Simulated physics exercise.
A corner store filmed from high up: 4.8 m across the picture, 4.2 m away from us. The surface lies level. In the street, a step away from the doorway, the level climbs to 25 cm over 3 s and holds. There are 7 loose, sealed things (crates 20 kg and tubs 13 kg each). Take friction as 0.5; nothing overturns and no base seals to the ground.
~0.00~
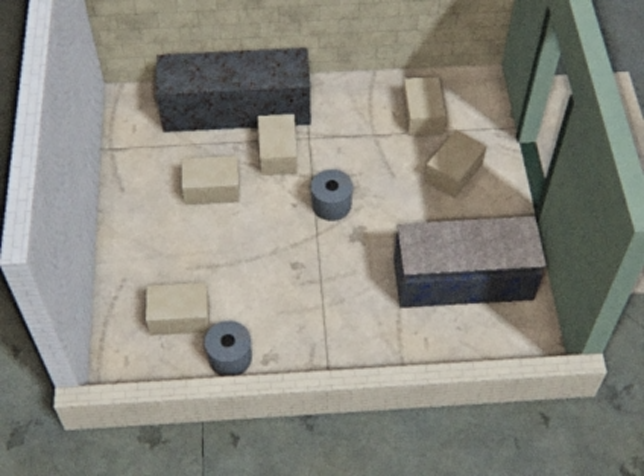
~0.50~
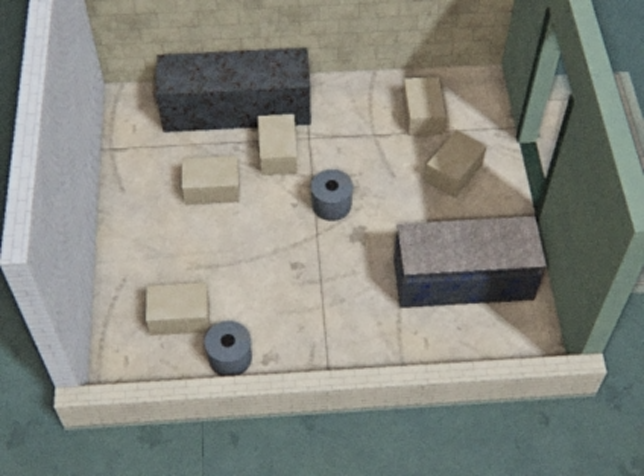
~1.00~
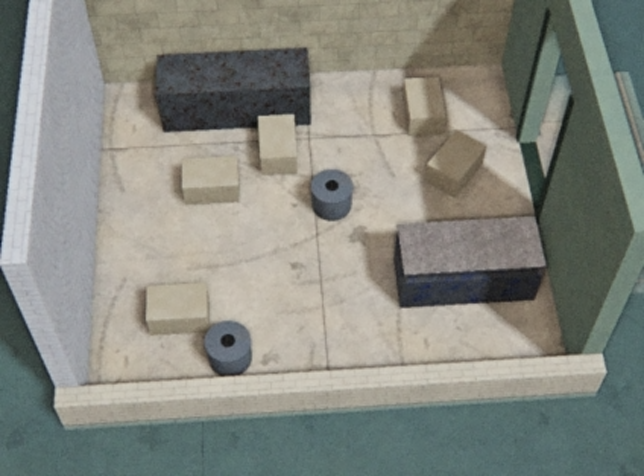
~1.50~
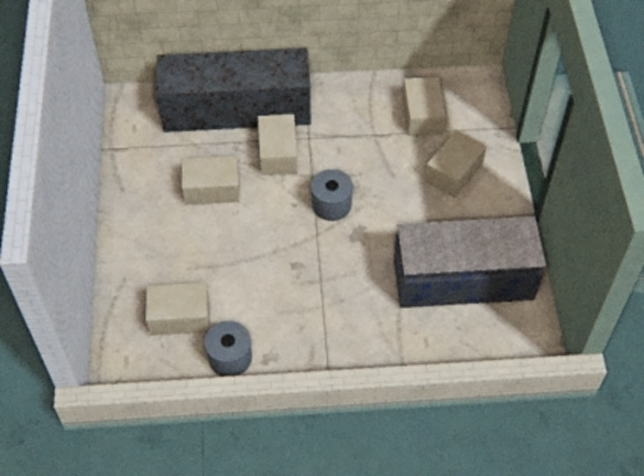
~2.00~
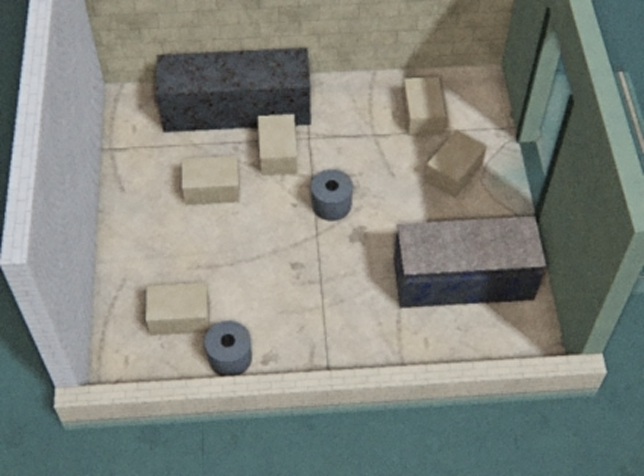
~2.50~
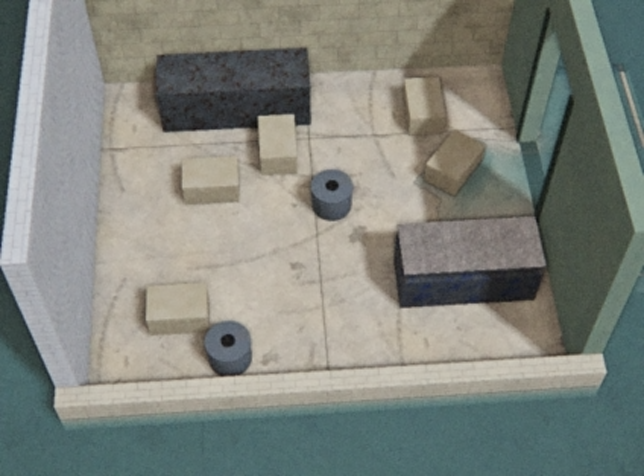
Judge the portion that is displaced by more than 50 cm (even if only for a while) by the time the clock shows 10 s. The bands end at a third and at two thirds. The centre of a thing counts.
Share: At least two thirds.
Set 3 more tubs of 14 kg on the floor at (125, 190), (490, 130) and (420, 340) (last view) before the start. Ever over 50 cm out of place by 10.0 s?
In that order: Less, short of it, under.
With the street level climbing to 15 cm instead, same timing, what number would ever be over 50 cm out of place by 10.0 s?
Then 1.
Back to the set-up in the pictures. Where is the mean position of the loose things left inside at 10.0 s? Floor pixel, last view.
Around (193, 248).
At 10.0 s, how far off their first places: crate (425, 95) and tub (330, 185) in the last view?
In that order: 60 cm, 250 cm.
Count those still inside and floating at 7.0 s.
1 of them.
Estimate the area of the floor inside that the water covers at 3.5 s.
About 3.5 m2.
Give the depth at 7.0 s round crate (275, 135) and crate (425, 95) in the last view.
Roughly 8 and 8 cm.
After 3.5 s 1 of 7 are over 50 cm from their spots; 0 afloat.
After 4.5 s 1 of 7 are over 50 cm from their spots; 0 afloat.
After 7.0 s 4 of 7 are over 50 cm from their spots; 1 afloat.
After 10.0 s 6 of 7 are over 50 cm from their spots, and 6 have been at some point; 6 afloat.
